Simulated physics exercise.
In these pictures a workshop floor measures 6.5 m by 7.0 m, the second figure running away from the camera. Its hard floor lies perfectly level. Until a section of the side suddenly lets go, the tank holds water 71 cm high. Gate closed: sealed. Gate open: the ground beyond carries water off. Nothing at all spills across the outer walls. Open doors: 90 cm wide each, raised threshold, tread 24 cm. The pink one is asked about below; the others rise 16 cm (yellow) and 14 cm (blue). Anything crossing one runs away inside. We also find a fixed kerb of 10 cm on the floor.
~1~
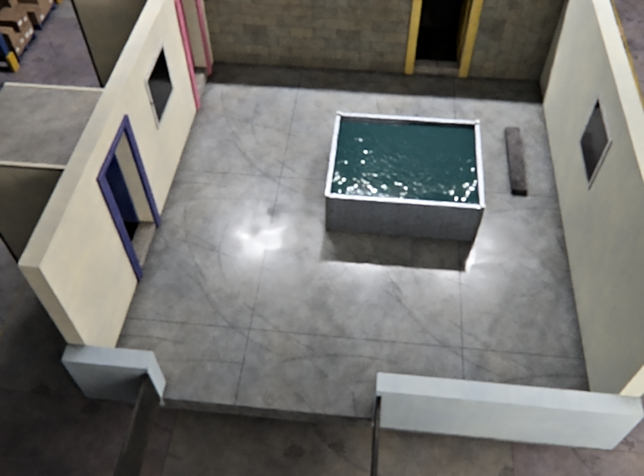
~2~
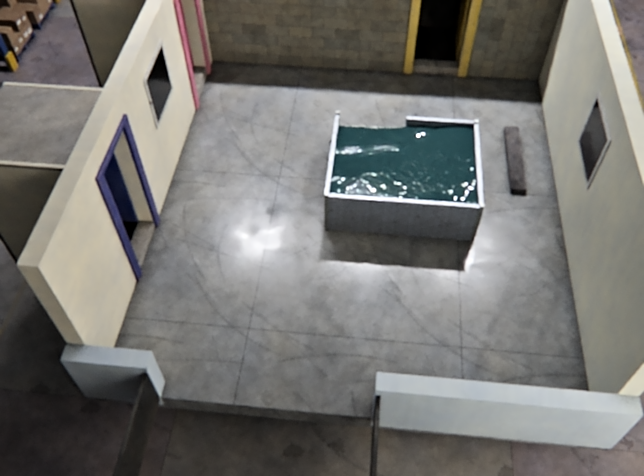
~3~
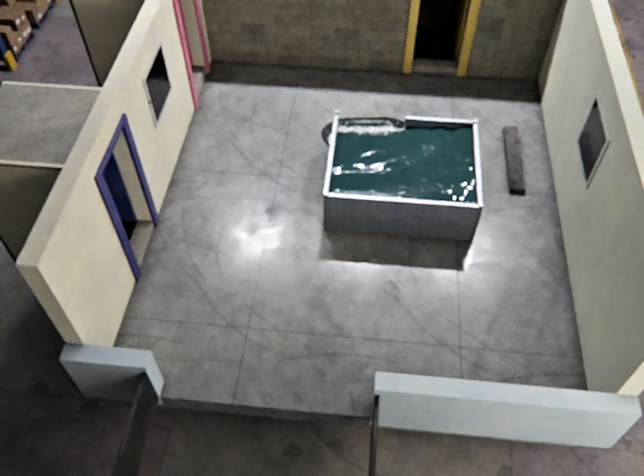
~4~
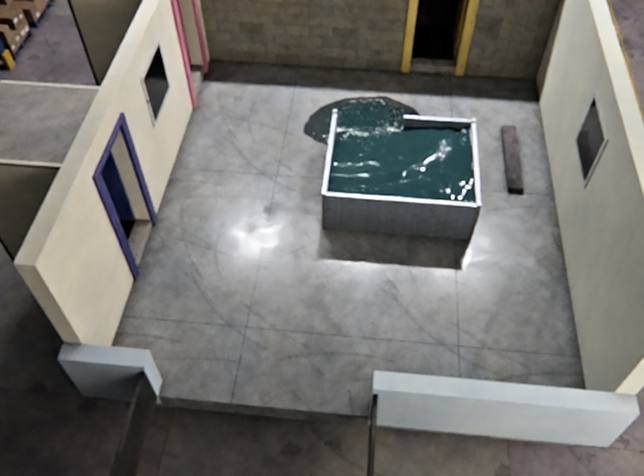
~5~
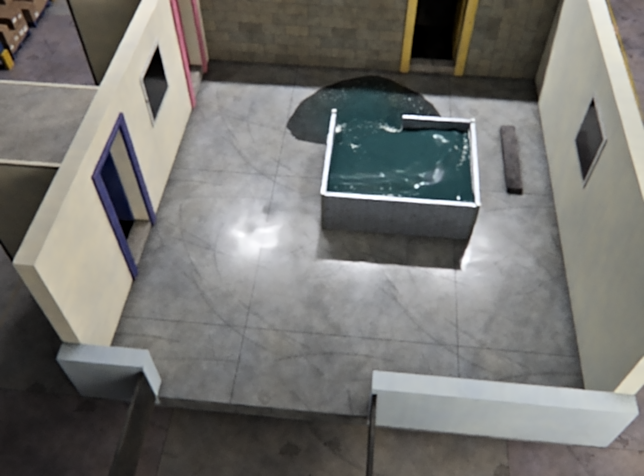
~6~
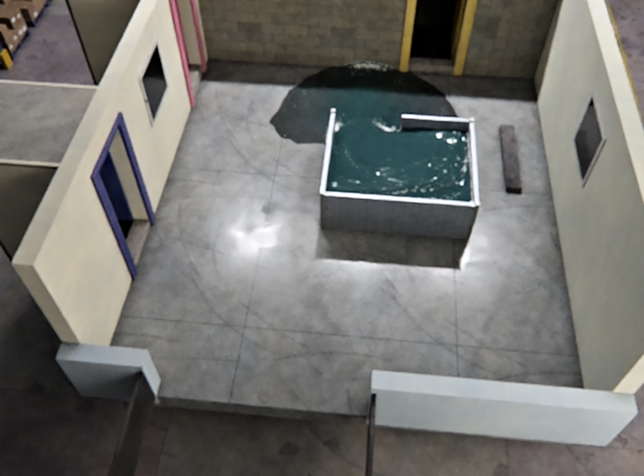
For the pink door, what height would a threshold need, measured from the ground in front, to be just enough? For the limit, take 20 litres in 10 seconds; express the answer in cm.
Around 25 cm above the ground in front.
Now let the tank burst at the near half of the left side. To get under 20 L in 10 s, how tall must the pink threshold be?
A minimum of about 8.0 cm.
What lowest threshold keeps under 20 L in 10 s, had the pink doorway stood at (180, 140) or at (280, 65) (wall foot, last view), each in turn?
Minimums: About 5.5 cm and 17 cm.
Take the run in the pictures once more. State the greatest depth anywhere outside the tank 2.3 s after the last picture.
33 cm.
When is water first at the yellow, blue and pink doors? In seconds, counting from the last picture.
Times: Yellow = 0.1 s, blue = 2.8 s, pink = 1.3 s.
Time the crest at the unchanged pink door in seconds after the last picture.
At about 2.0 s.
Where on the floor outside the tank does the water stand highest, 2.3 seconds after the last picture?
Look close to (216, 64).
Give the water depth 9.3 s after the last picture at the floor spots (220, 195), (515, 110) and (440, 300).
About 4, 8 and 4 cm.
Then, 0.7 s after the last picture water covers 20 % of the floor, deepest (40 cm) near (359, 72); it has not reached the pink door.
Then, 2.3 s after the last picture water covers 30 % of the floor, deepest (33 cm) near (216, 64); 28 cm at the pink door, 25 litres in over its 20 cm threshold.
Then, 9.3 s after the last picture water covers 95 % of the floor, deepest (10 cm) near (359, 72); 9 cm at the pink door, 50 litres in over its 20 cm threshold.
At the pink door as built, the water peaked near 29 cm, 2.1 s after the last picture.
With a threshold of 20.5 cm, 45 litres would have come in within the 10 s; with 27.5 cm, 11 litres. So under 20 litres takes about 25 cm.
